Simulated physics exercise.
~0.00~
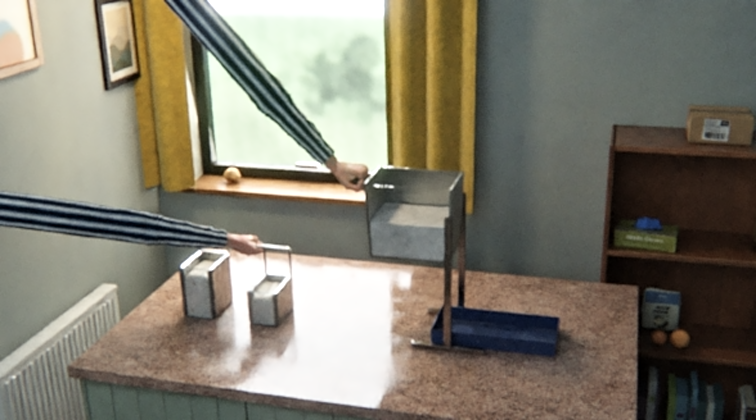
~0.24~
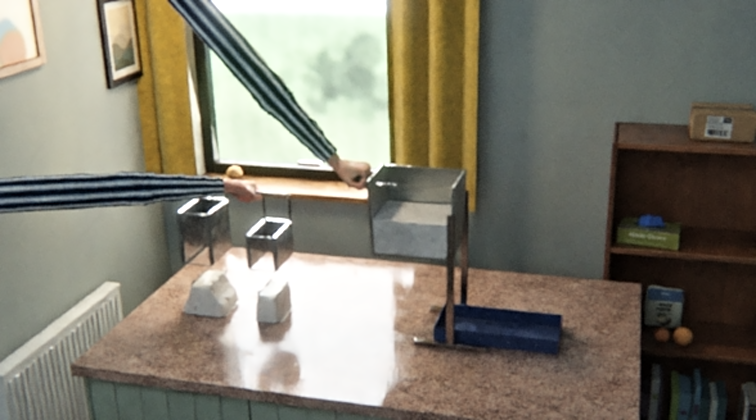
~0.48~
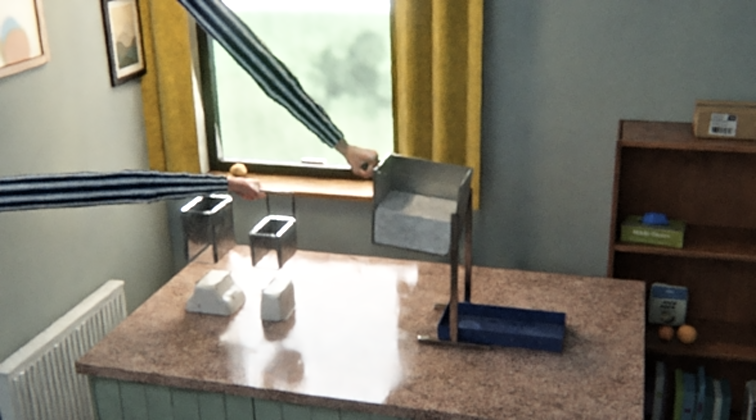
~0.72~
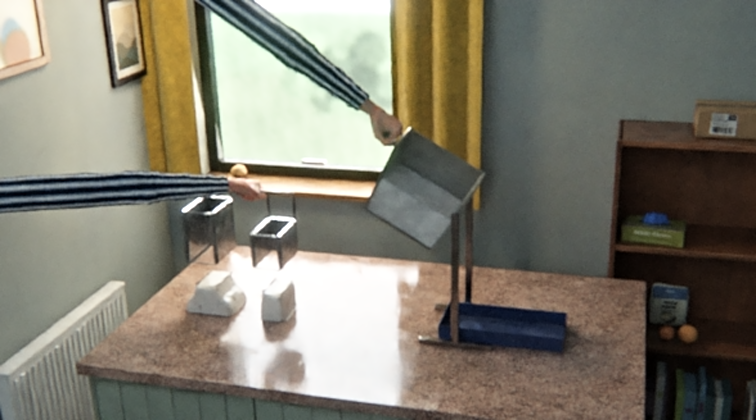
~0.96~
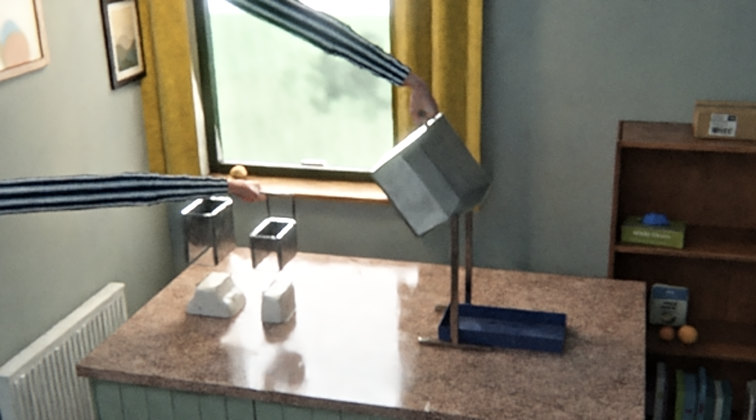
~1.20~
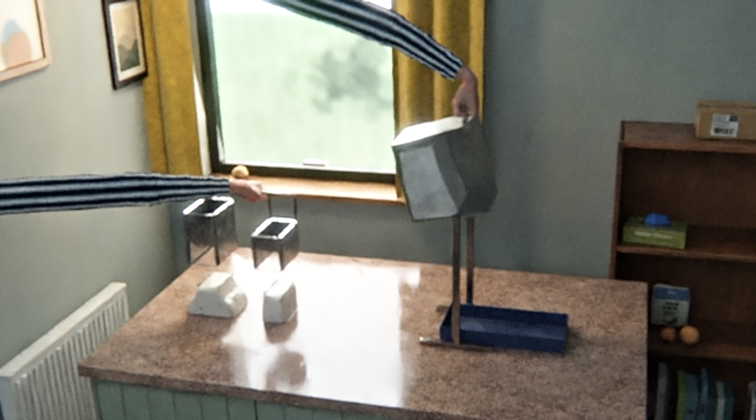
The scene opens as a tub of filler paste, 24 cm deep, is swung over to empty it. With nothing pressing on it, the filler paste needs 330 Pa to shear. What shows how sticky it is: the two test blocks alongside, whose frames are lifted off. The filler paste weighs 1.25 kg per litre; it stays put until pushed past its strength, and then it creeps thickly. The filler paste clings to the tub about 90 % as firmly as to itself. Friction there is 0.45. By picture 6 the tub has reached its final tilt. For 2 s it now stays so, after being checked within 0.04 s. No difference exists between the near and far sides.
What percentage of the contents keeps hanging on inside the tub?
Near 98 %.
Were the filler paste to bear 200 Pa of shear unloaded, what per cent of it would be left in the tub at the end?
Around 80 per cent.
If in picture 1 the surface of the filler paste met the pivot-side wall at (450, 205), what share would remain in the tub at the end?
About 65 per cent.
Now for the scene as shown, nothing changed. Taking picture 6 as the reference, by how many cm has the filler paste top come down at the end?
8 cm or so.
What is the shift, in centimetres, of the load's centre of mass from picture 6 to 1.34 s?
Looks like around 4 cm to me.
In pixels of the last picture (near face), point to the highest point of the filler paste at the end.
Somewhere near (454, 175) in the last view.
After 1.34 s, the tub is at 76 degrees and holds 100 %.
After 1.51 s, the tub is at 76 degrees and holds 98 %.
After 1.68 s, the tub is at 76 degrees and holds 98 %.
After 1.85 s, the tub is at 76 degrees and holds 98 %.
After 3.20 s, the tub is at 76 degrees and holds 98 %.
